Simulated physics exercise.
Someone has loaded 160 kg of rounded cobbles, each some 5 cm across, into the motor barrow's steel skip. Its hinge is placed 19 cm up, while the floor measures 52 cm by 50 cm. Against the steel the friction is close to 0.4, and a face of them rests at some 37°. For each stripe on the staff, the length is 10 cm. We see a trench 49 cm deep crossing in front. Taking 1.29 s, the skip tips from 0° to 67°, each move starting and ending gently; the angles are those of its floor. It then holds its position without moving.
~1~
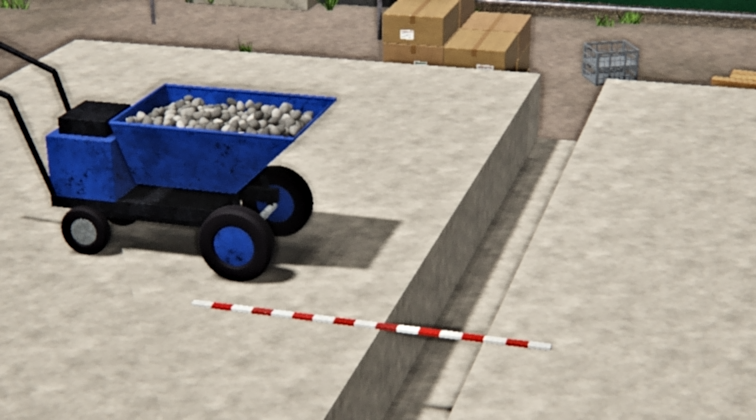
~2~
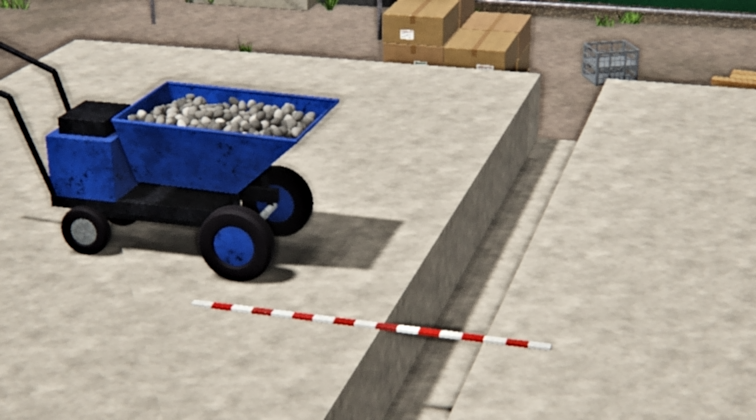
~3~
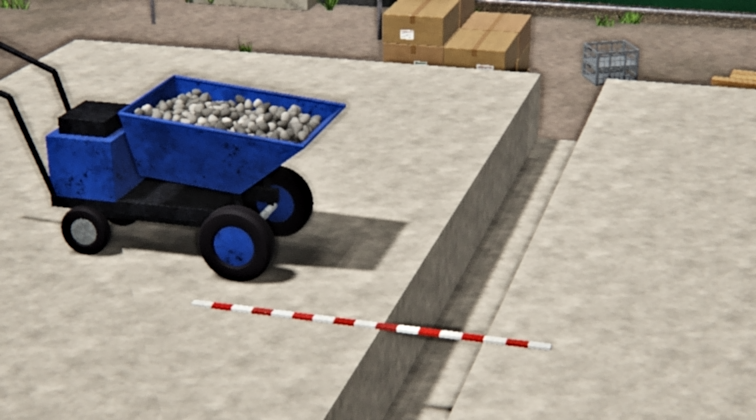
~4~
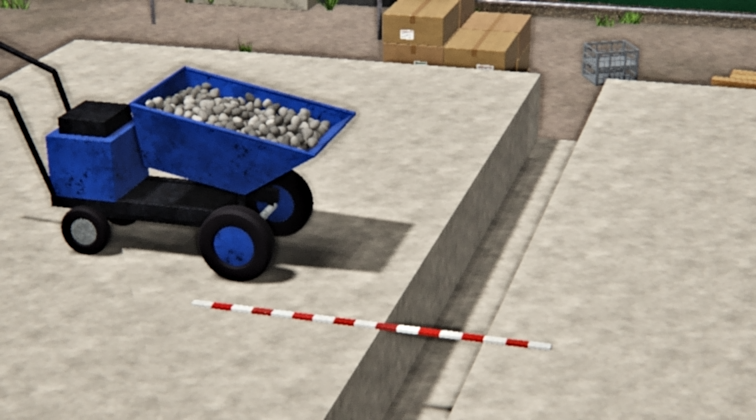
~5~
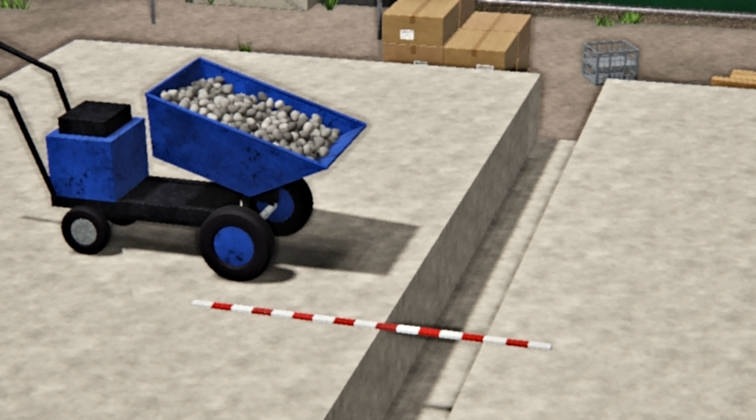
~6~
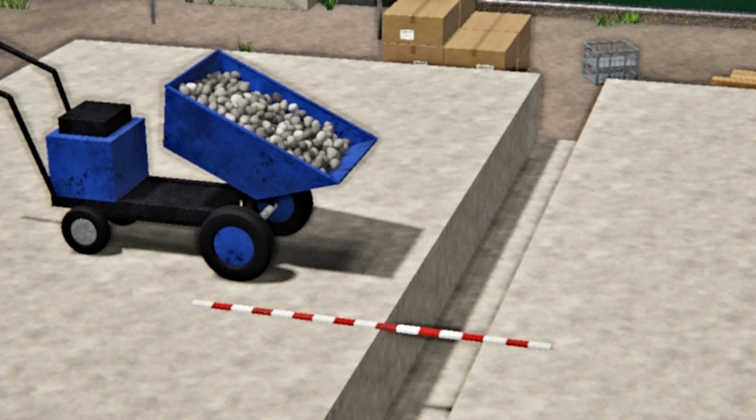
A blue motor barrow with black wheels and handles stands at left on a pale concrete slab, seen from above and to the side, its skip heaped with grey, rounded cobbles. A red-and-white striped staff lies across the trench in front, with cardboard boxes and a grey crate behind. The skip tilts steadily forward to the right, its back rising, while the barrow and camera stay still.
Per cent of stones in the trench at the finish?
About 78 %.
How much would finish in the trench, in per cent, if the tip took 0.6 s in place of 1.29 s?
Close to 85 percent, then.
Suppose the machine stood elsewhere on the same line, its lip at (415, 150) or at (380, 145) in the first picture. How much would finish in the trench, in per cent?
About 35 and 75 per cent.
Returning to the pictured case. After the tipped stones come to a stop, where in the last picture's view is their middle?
Roughly at pixel (458, 355).
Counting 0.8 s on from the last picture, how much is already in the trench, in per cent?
Roughly 30 percent of the load.
Then, 0.4 s after the last picture the floor is at 57°, 100 % in the skip; the foremost stones are at (381, 227).
Then, 0.8 s after the last picture the floor is at 67°, 58 % in the skip, 12 % short of the trench, 30 % in the trench; the foremost stones are at (496, 360).
Then, 1.2 s after the last picture the floor is at 67°, 24 % in the skip, 15 % short of the trench, 62 % in the trench; the foremost stones are at (505, 357).
Then, 3.2 s after the last picture the floor is at 67°, 7 % in the skip, 15 % short of the trench, 78 % in the trench; the foremost stones are at (500, 368).
